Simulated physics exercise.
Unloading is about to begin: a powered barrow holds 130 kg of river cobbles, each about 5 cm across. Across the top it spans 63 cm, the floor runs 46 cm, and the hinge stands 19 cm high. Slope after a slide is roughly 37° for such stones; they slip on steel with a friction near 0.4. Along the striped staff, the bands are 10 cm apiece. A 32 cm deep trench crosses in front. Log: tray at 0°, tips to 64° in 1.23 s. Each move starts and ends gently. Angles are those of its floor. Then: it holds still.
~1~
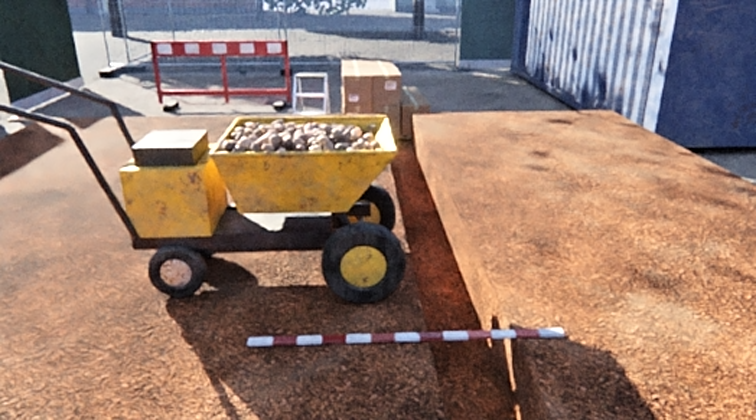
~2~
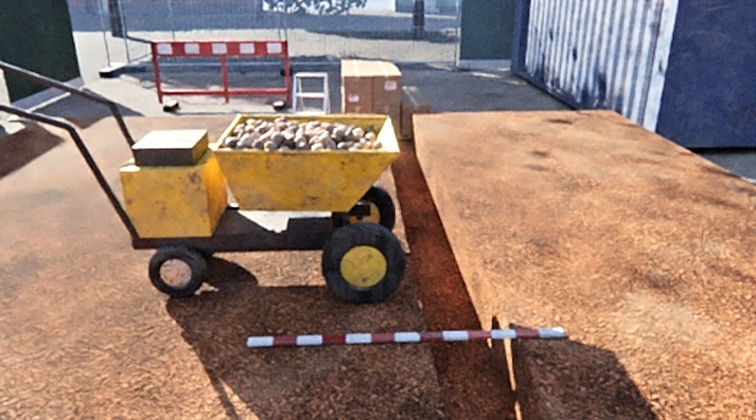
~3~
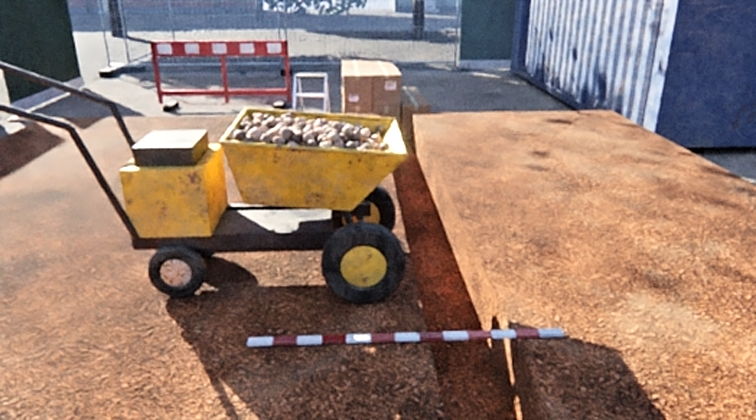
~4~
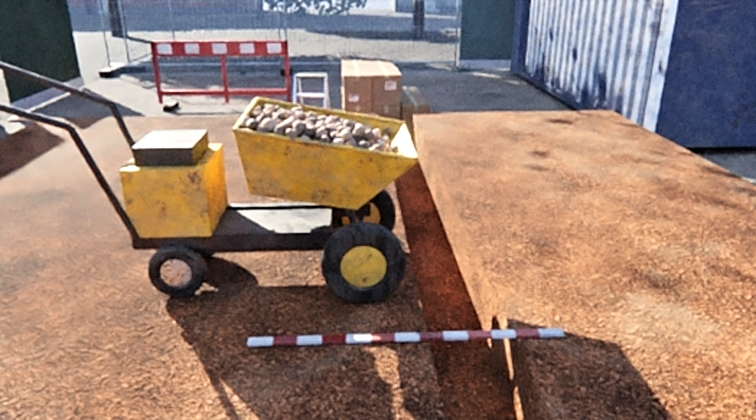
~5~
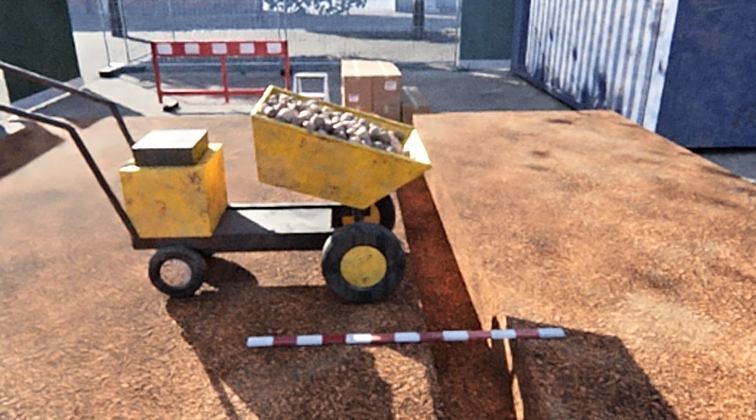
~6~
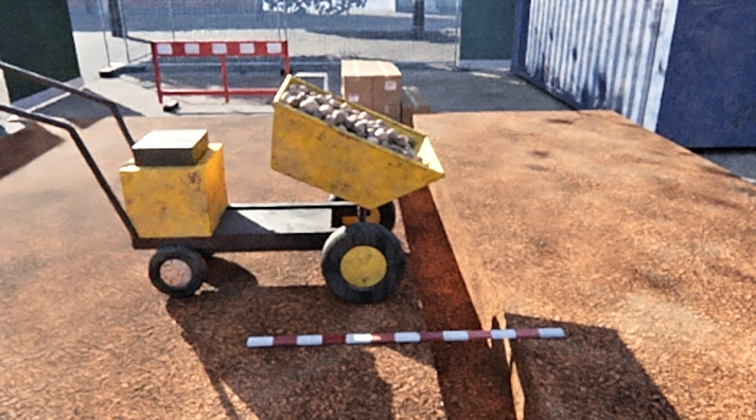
A yellow tray heaped with rounded grey and brown stones tilts steadily toward the right on a black-framed powered barrow, its left end rising while the barrow and the camera stay still. The sunlit yard of reddish-brown ground is seen from slightly above, side-on to the barrow. A red-and-white staff lies in front across a narrow trench, with a red-and-white barrier, cardboard boxes and a blue container behind.
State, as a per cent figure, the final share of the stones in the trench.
The final share is about 33 per cent.
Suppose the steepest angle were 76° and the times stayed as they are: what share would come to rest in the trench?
Share in trench: Approx. 30%.
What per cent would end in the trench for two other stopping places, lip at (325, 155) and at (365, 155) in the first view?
Near 85 per cent from the first place, 60 from the second.
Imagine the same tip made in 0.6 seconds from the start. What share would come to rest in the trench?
About 25 percent, I'd say.
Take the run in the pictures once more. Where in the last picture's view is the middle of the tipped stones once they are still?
Roughly at pixel (509, 264).
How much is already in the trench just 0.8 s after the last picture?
Close to 5 per cent has got there by then.
Then, 0.4 s after the last picture the floor is at 54°, 100 % in the tray; the foremost stones are at (475, 196).
Then, 0.8 s after the last picture the floor is at 64°, 69 % in the tray, 3 % in the trench, 28 % past the trench; the foremost stones are at (561, 267).
Then, 1.2 s after the last picture the floor is at 64°, 39 % in the tray, 5 % in the trench, 56 % past the trench; the foremost stones are at (644, 262).
Then, 3.1 s after the last picture the floor is at 64°, 9 % in the tray, 33 % in the trench, 58 % past the trench; the foremost stones are at (714, 267).
